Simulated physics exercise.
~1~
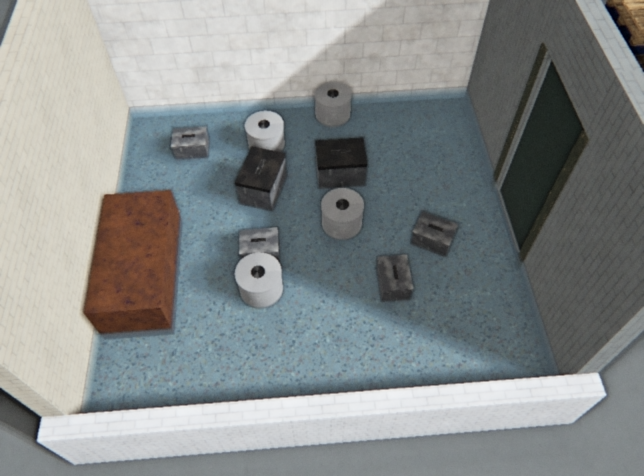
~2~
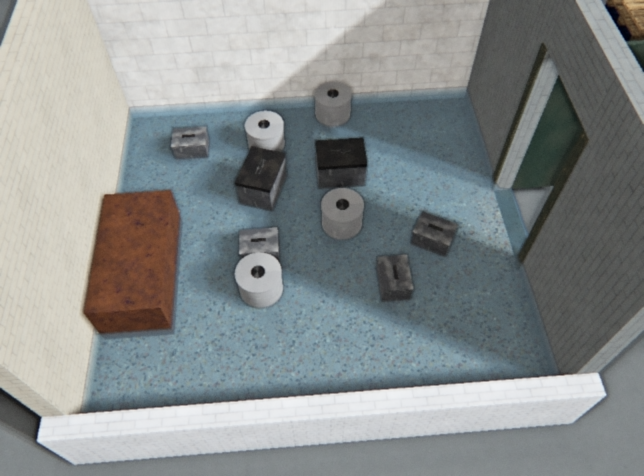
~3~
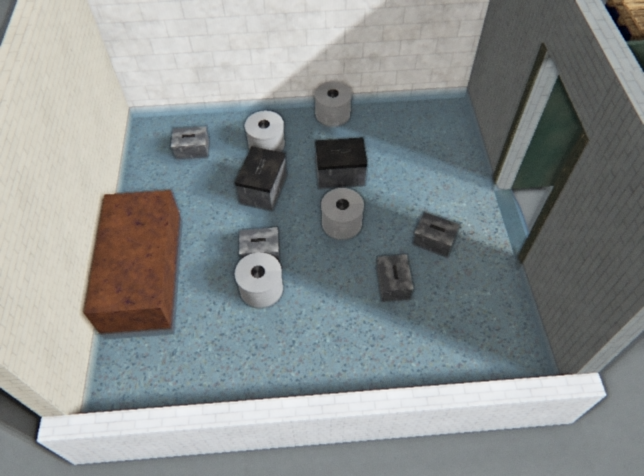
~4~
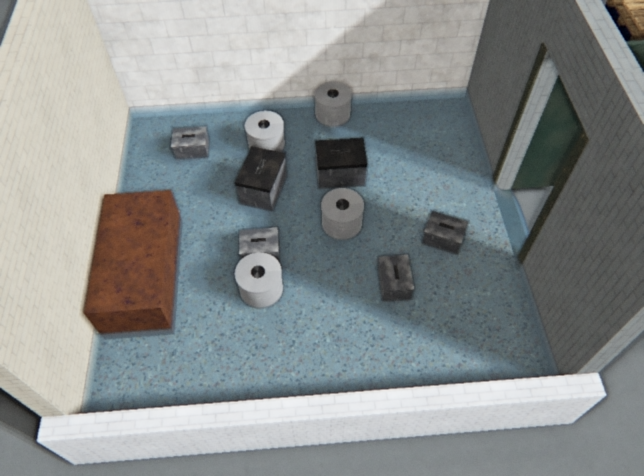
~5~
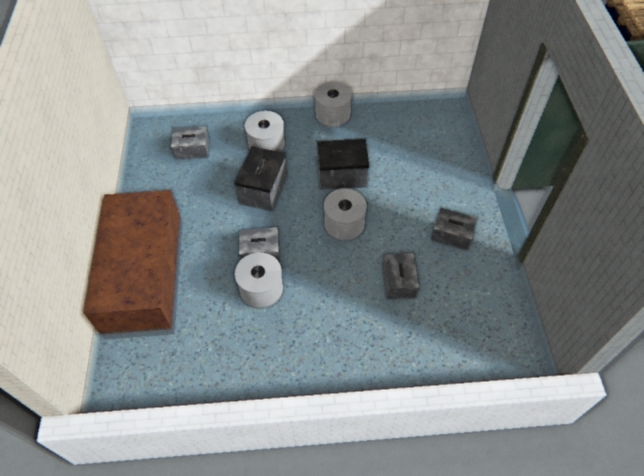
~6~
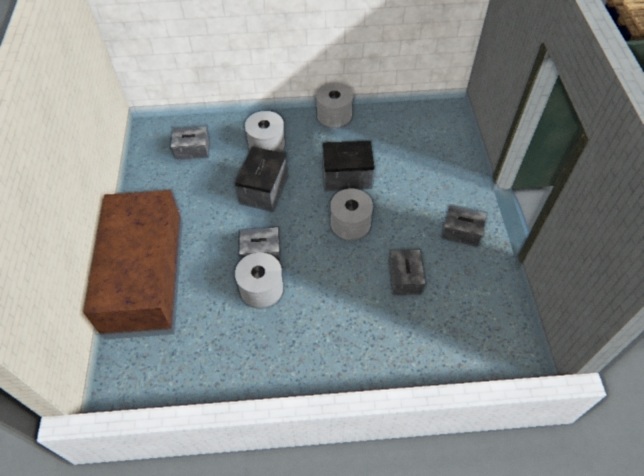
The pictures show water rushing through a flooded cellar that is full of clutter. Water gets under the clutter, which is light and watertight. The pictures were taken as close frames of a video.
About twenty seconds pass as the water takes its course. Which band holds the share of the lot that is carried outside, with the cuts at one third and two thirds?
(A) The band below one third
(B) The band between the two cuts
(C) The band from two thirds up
Option B: The band between the two cuts.
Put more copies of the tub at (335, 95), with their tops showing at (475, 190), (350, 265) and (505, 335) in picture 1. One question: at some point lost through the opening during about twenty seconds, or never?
The three, in sequence: Departs, departs and departs.
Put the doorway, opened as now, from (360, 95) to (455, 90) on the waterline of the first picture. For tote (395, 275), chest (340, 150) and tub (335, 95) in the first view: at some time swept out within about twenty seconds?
Lost, lost, lost.
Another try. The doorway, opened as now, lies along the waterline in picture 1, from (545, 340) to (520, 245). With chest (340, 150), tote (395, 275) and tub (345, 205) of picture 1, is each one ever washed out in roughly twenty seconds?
Answer, item by item: Lost, lost, lost.
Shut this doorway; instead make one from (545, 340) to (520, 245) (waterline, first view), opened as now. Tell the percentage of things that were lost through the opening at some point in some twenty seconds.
My estimate is some 50 percent.
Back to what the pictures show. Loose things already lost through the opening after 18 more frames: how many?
That makes 2.
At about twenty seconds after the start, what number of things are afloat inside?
That makes 6.
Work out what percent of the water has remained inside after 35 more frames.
Looks like about 60 per cent of the water.
A moment on, 1 of 10 are out; 9 afloat.
Next, 2 of 10 are out; 8 afloat.
Later, 4 of 10 are out; 6 afloat.
In the end, 4 of 10 are out; 6 afloat.
